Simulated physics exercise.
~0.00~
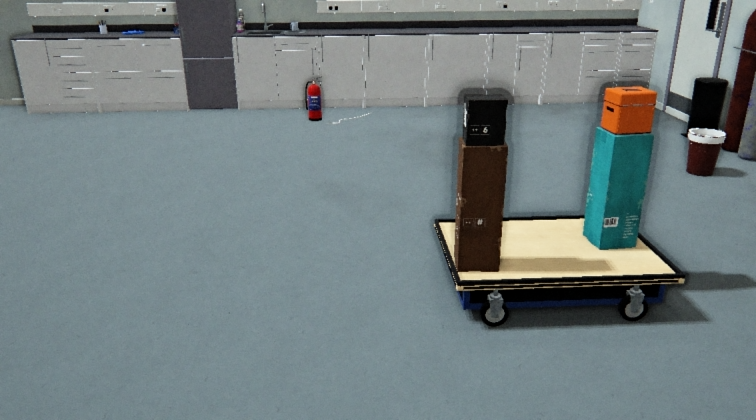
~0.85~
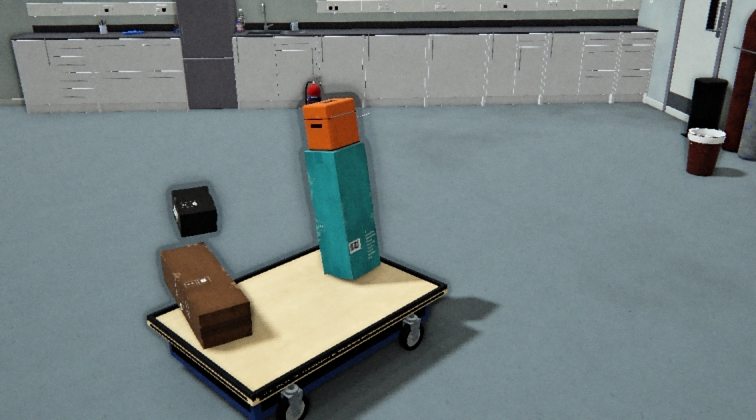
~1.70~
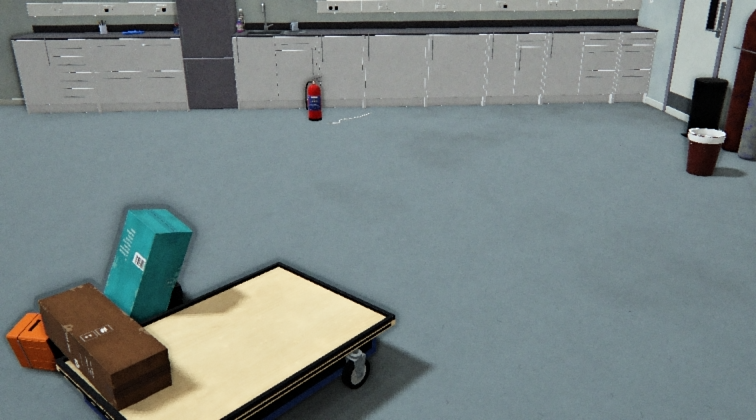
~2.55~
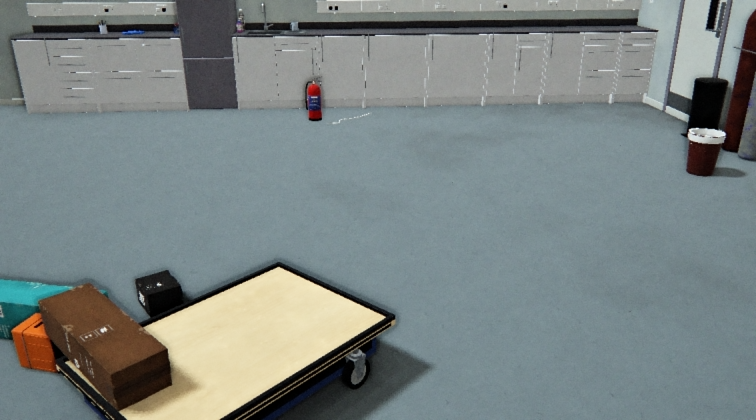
Wheeled cart swinging left and stopping, its stacked boxes toppling, with turquoise, black and orange ones ending on the floor.
